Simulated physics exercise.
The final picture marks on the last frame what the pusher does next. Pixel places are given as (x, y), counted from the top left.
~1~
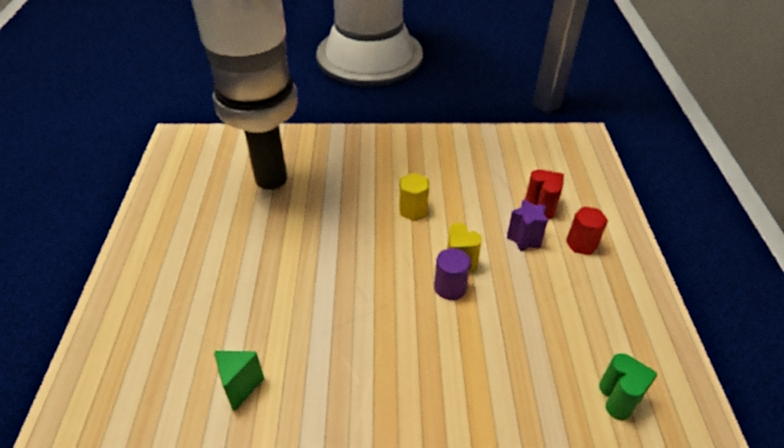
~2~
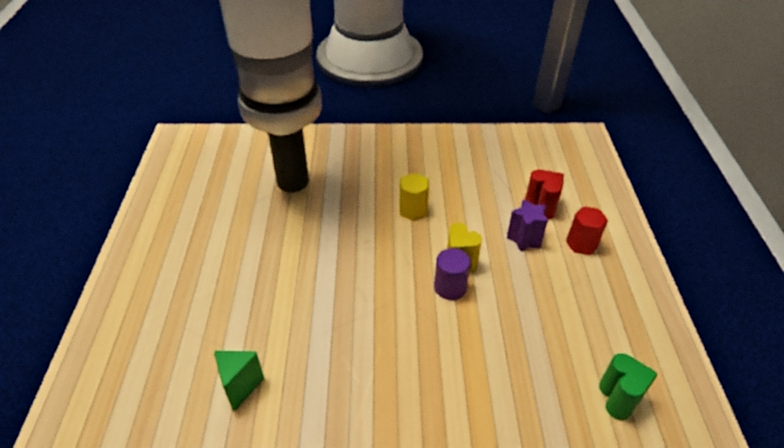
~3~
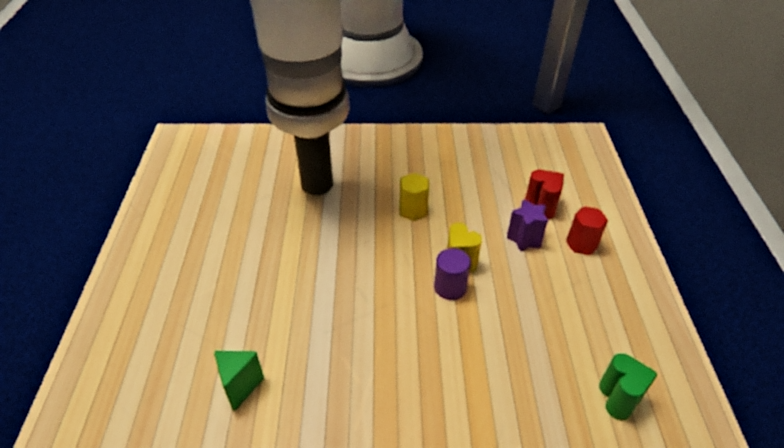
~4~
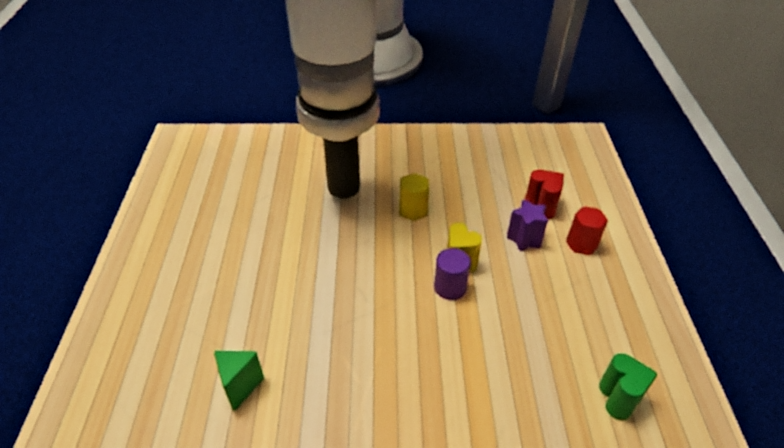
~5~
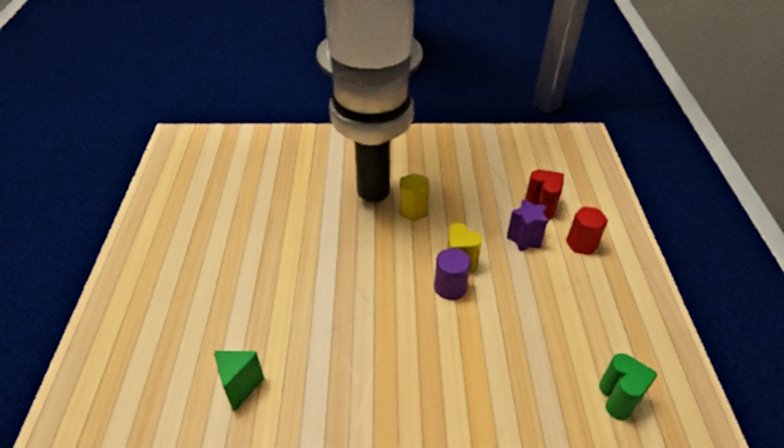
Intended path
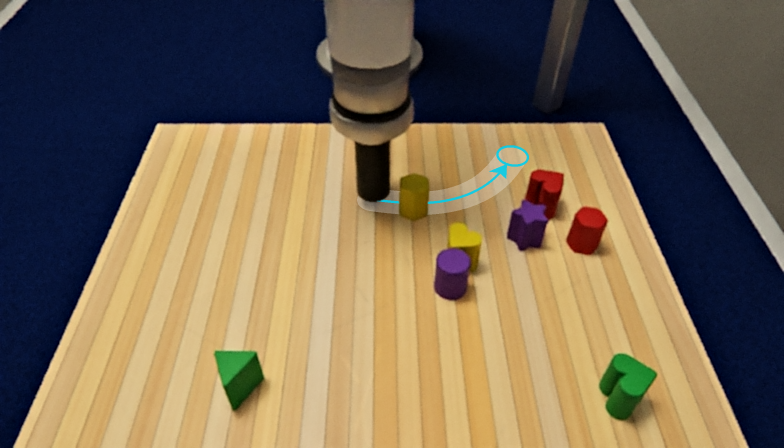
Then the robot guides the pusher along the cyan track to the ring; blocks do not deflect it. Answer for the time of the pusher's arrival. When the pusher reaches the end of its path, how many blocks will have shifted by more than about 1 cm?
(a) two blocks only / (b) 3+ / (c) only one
c.
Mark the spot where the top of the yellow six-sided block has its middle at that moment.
It ends at (456, 195).
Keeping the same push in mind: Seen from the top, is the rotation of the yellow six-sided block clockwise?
I expect so.
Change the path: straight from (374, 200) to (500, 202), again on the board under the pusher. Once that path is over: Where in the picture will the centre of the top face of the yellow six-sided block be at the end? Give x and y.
It should be at about (453, 196).
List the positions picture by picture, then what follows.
The first picture shows pusher tip at (271, 179); block tops, yellow six-sided block at (415, 182); red heart at (550, 179).
The second picture shows pusher at (293, 182); blocks unchanged.
The third picture shows pusher at (317, 184); blocks unchanged.
The fourth picture shows pusher at (344, 188); blocks unchanged.
The fifth picture shows pusher at (373, 191); yellow six-sided block at (415, 182); red heart at (550, 179).
Path on the board, from (374, 200) via (434, 202) and (485, 186), ending at (513, 156).
On the path given first. One third of the way, pusher at (436, 194); yellow six-sided block at (455, 194), turned 70° clockwise.
Two thirds of the way, pusher at (487, 177); yellow six-sided block at (456, 195), turned 75° clockwise.
At the end, pusher at (514, 147); yellow six-sided block at (456, 195), turned 75° clockwise; red heart in place.
